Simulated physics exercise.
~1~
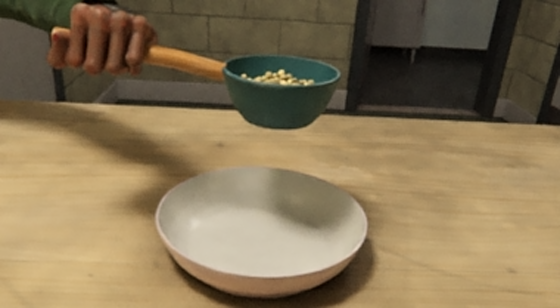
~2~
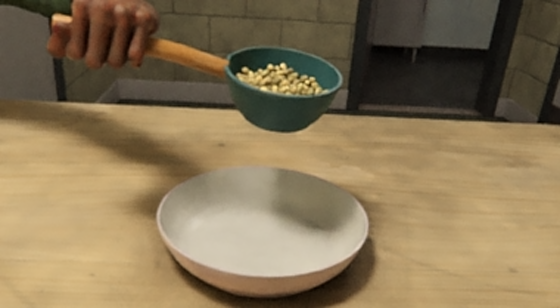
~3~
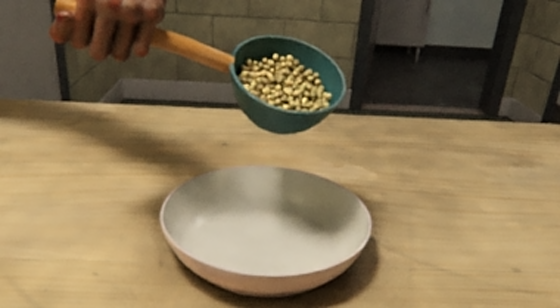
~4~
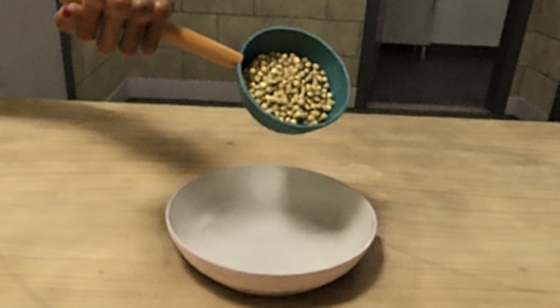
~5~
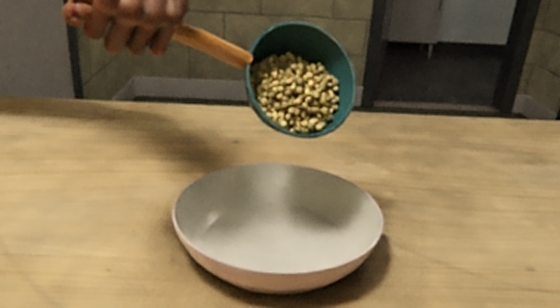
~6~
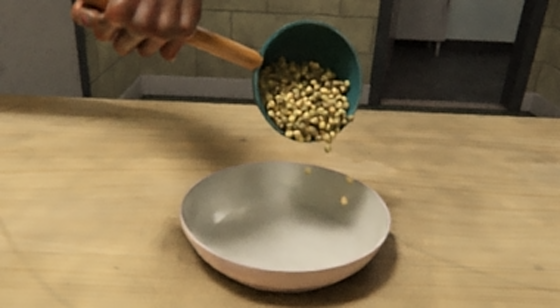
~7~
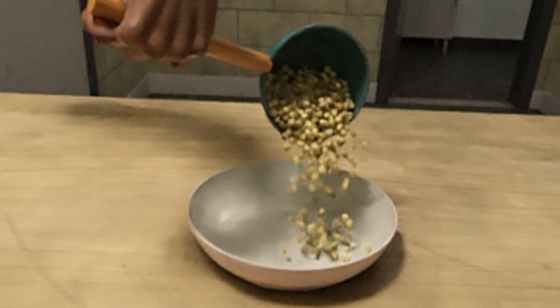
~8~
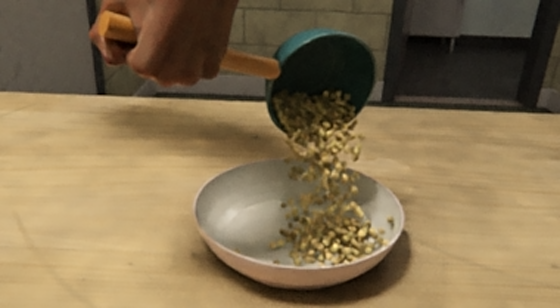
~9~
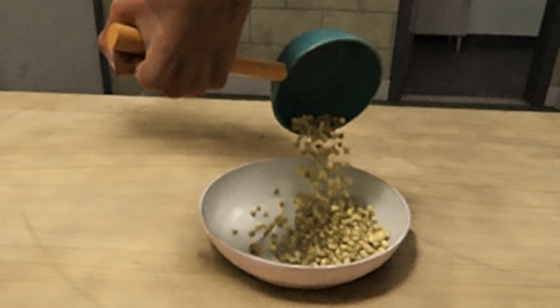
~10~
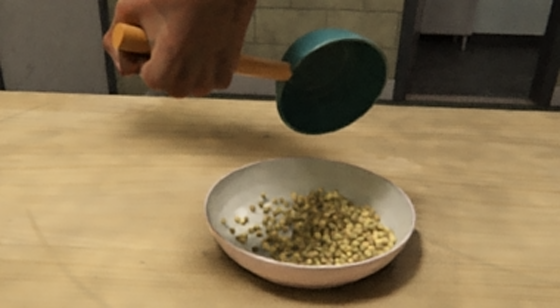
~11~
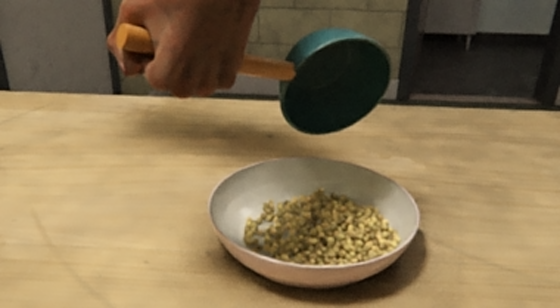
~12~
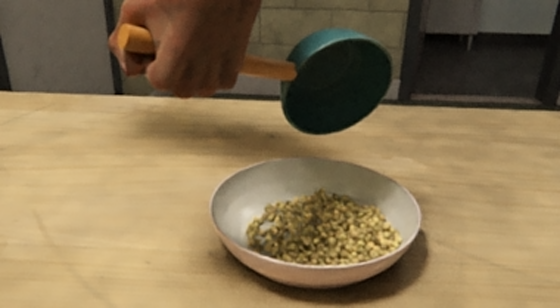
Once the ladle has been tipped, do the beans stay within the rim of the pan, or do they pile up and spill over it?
They stay within the rim. The beans settle into a moderate heap across the bottom of the pan, with none spilling over the side.
